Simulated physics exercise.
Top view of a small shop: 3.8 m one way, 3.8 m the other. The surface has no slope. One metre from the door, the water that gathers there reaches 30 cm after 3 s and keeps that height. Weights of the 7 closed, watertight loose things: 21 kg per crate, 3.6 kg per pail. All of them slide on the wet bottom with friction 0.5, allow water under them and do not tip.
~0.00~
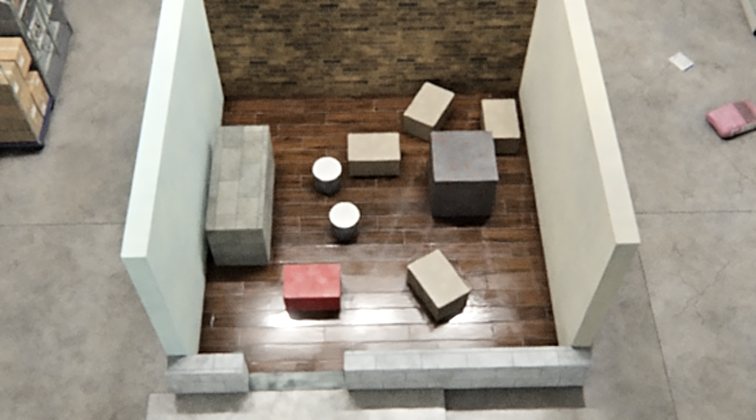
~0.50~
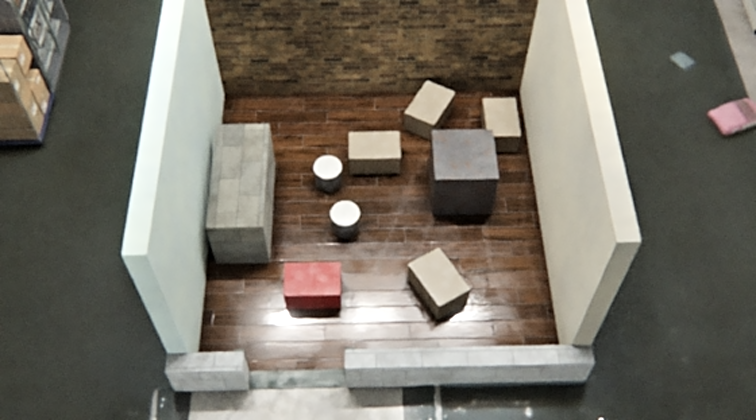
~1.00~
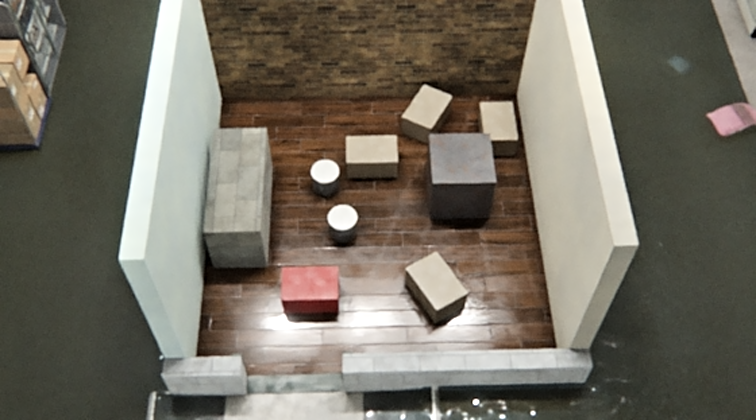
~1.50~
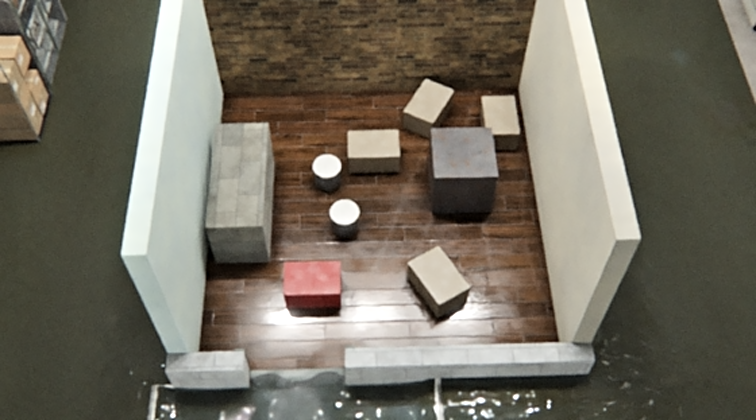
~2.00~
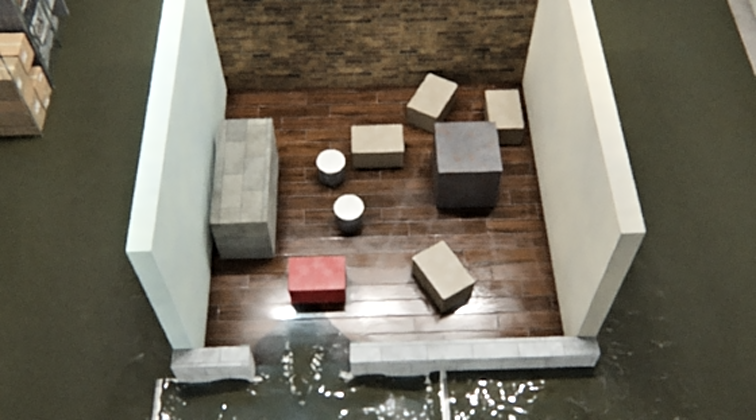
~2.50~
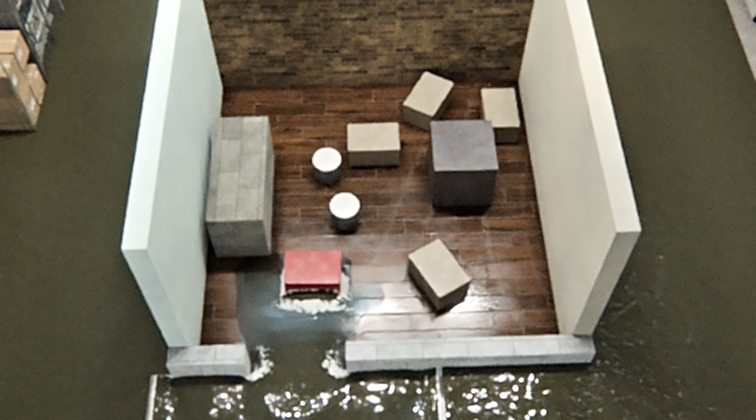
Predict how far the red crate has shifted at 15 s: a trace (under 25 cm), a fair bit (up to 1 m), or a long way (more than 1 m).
I expect it ends up well away.
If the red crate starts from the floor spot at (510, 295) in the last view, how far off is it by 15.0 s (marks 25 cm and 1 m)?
Well, it gets shoved far.
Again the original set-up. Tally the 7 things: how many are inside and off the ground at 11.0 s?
Then: 6.
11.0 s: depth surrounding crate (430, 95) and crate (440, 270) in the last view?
Close to 17 and 7 centimetres.
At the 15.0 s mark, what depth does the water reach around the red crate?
27 cm, roughly.
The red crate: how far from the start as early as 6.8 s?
Some 250 cm from the start.
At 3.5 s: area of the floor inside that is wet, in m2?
That flooded area is roughly 4.5 m2.
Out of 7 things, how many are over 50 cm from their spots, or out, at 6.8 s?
Count: 5.
After 3.5 s the red crate is near (317, 212), 0.8 m from its start, aground; 0 afloat.
After 6.8 s the red crate is near (332, 101), 2.3 m from its start, afloat; 5 afloat.
After 11.0 s the red crate is near (299, 109), 2.2 m from its start, afloat; 6 afloat.
After 15.0 s the red crate is near (324, 92), 2.4 m from its start, afloat; 7 afloat.
